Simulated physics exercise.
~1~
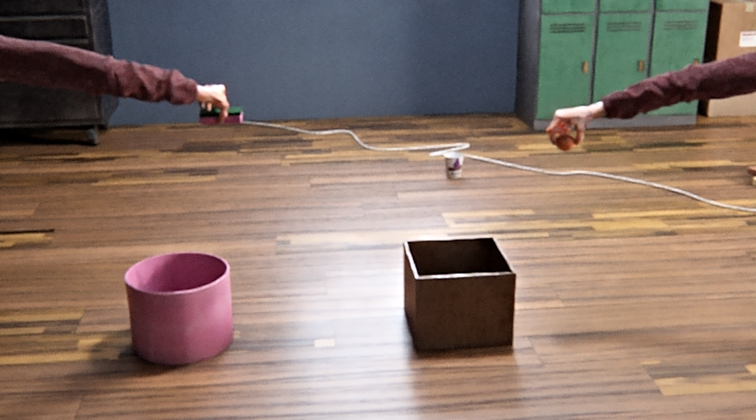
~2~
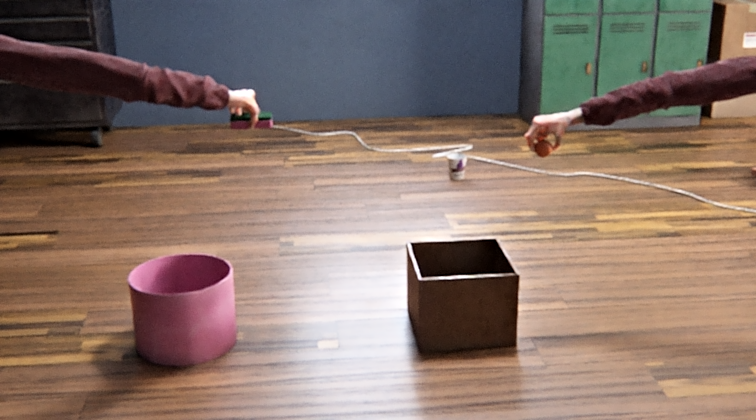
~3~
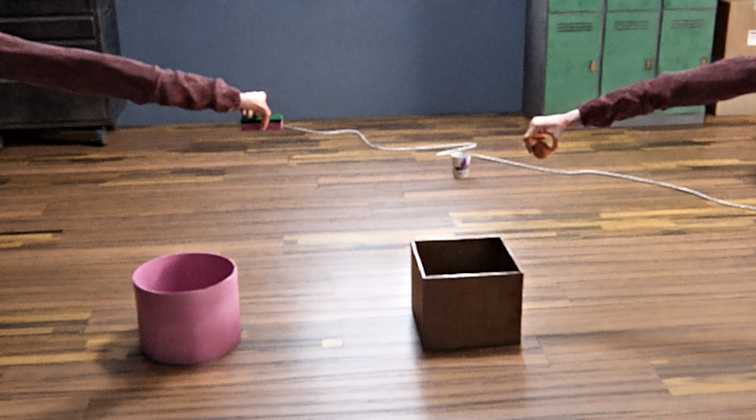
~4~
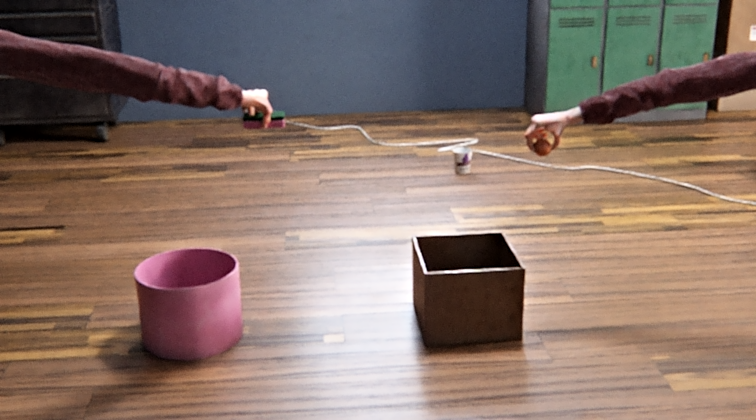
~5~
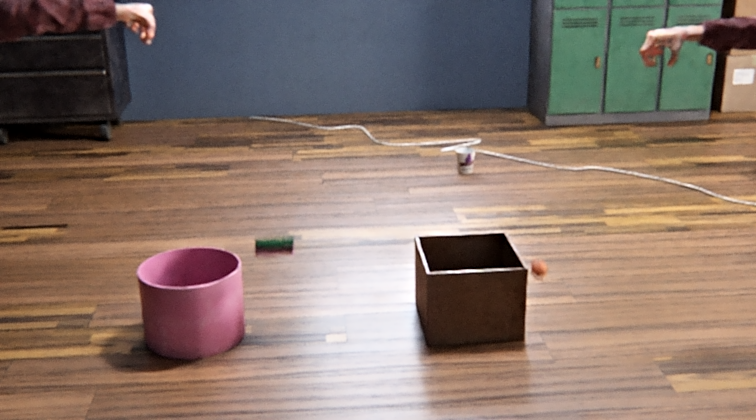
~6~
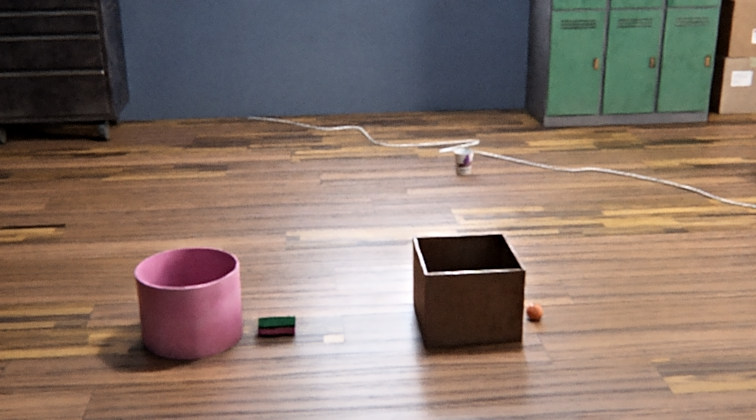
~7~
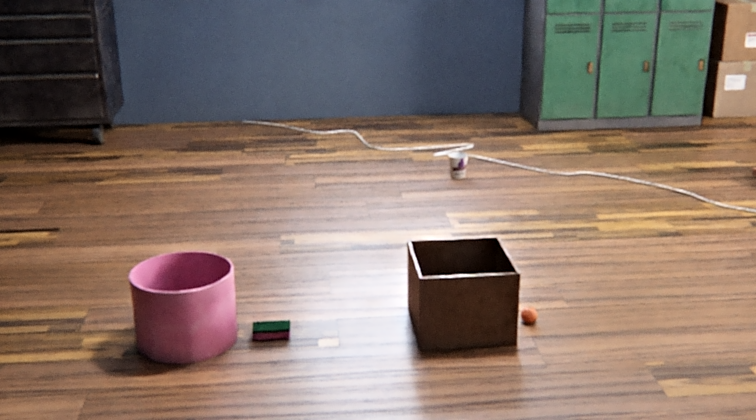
A room with a wooden plank floor is seen from the front by a slightly swaying camera, with a blue wall, a dark cabinet and green lockers behind. A pink round bucket stands at left and a dark brown square basket at centre right, with a small cup and a white cord beyond. Two maroon-sleeved arms hold a pink and green sponge at left and an orange tomato at right, moving them slightly inward before pausing. Both hands let go and draw back as the objects drop. The sponge and tomato each land on the floor, just right of the bucket and basket.
